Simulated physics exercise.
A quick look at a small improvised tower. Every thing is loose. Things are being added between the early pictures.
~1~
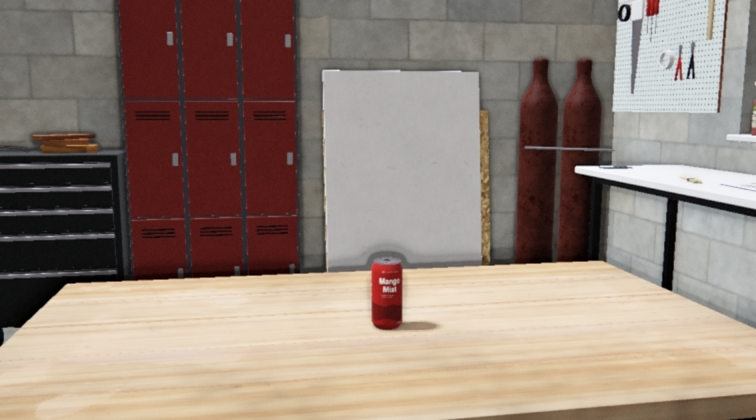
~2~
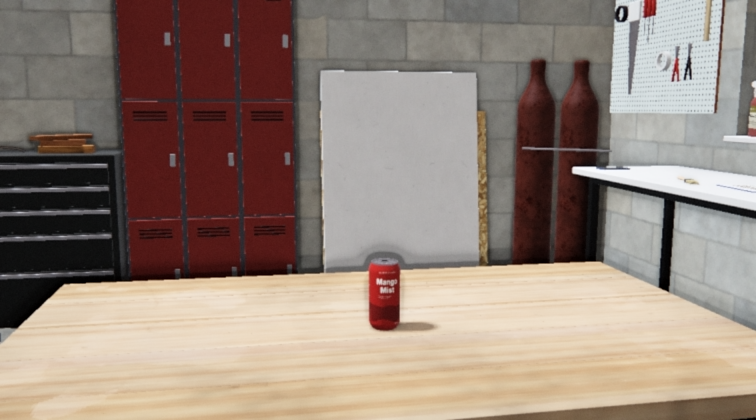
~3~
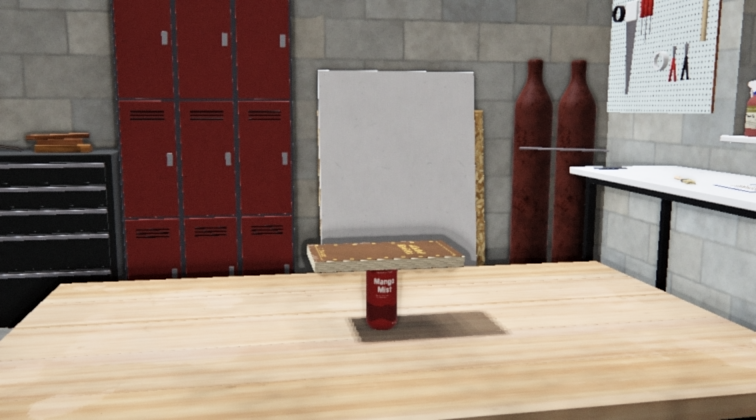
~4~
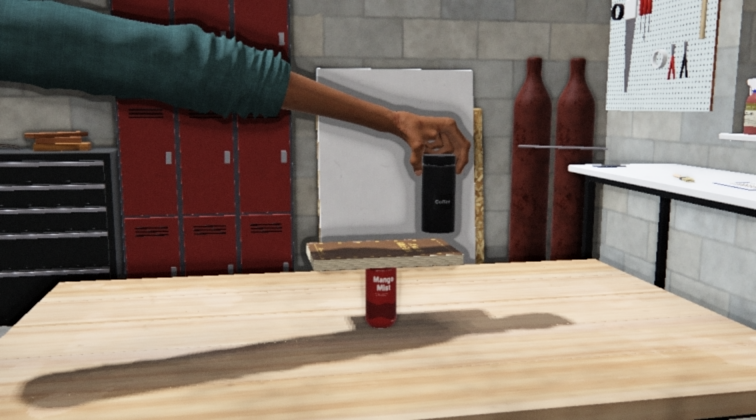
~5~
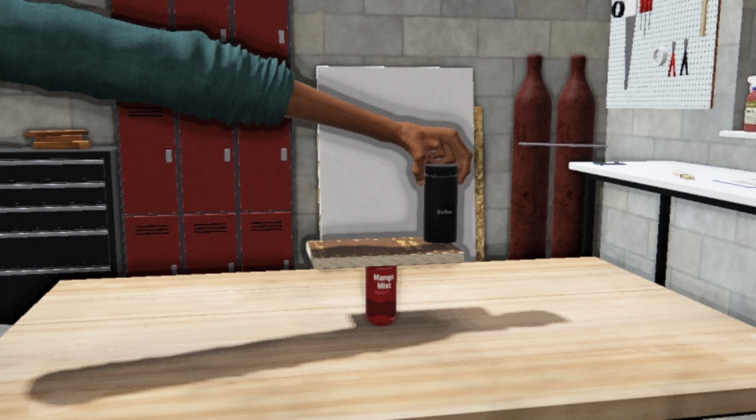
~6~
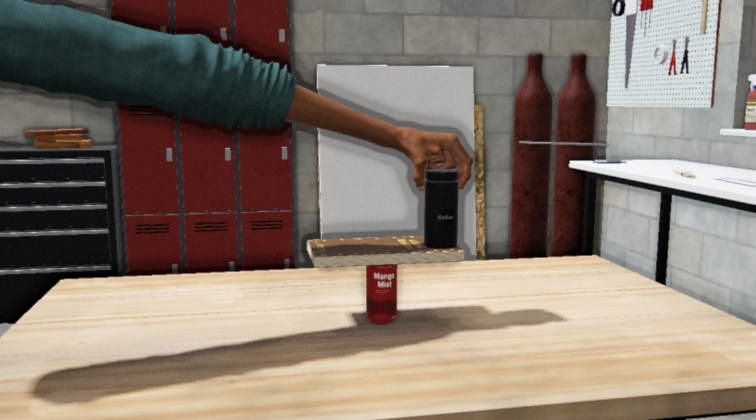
In a workshop, a board appears on a red can and a hand lowers a black jar onto its right side.
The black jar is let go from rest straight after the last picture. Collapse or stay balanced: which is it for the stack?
Fails.
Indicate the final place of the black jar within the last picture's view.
In the final view it sits at roughly (510, 308).
Then, 0.80 s after the last picture, black jar now fallen; brown book tipped 60° from how it was.
Then, 1.00 s after the last picture, brown book now fallen; red can tipped 39° from how it was.
By the end, fallen, red can, brown book and black jar. Seen from the same camera at the end, black jar near (510, 308). The stack gives way.
